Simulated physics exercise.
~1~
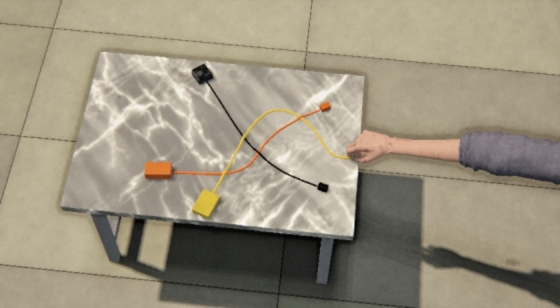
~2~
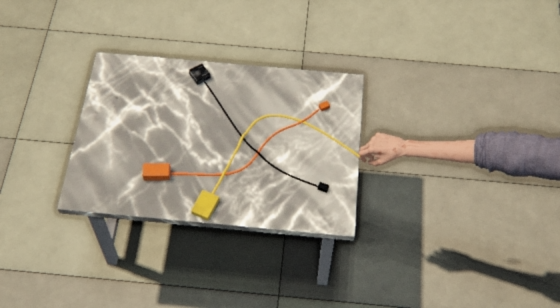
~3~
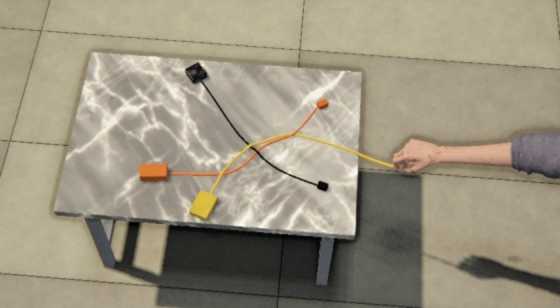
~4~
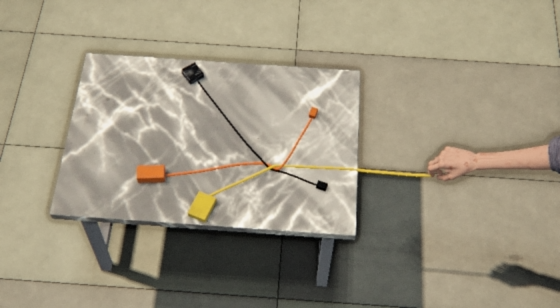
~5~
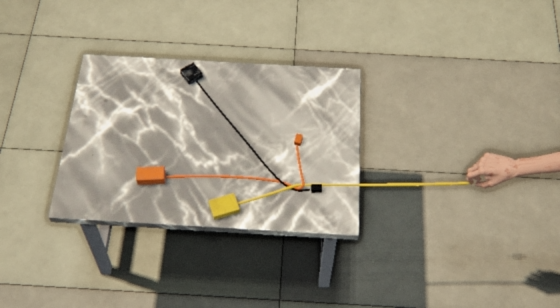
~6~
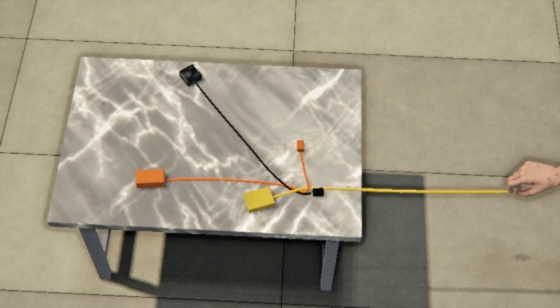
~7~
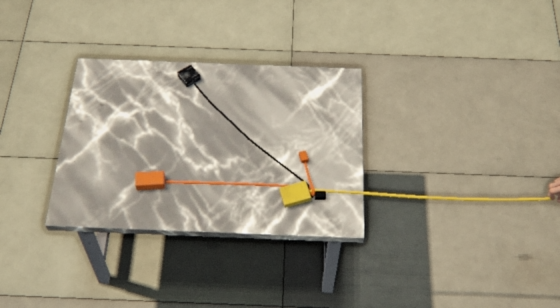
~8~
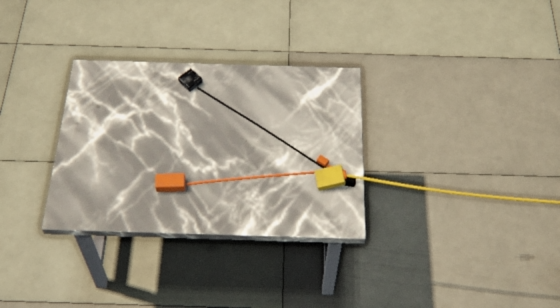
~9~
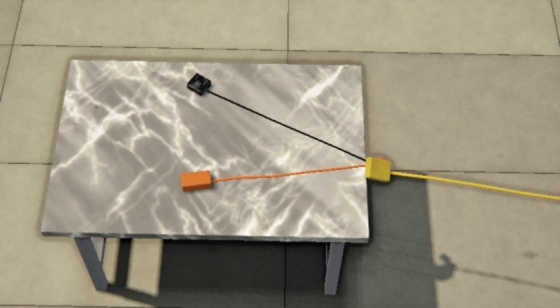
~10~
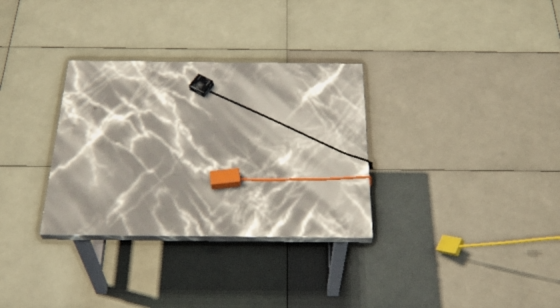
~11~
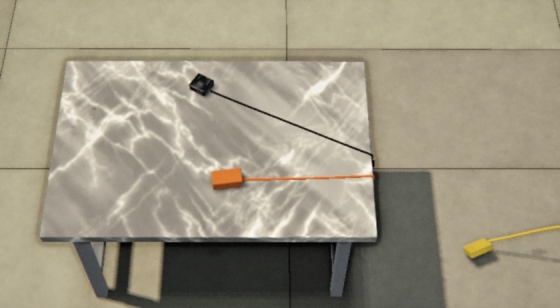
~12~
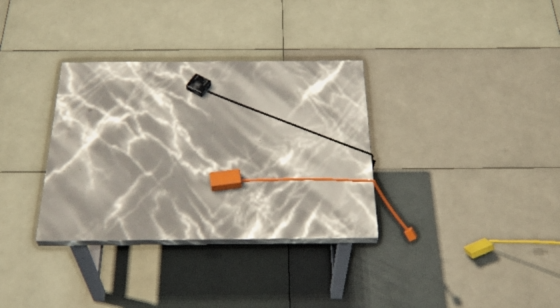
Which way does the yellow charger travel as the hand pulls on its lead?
It travels to the right, sliding across the tabletop and off the right edge.
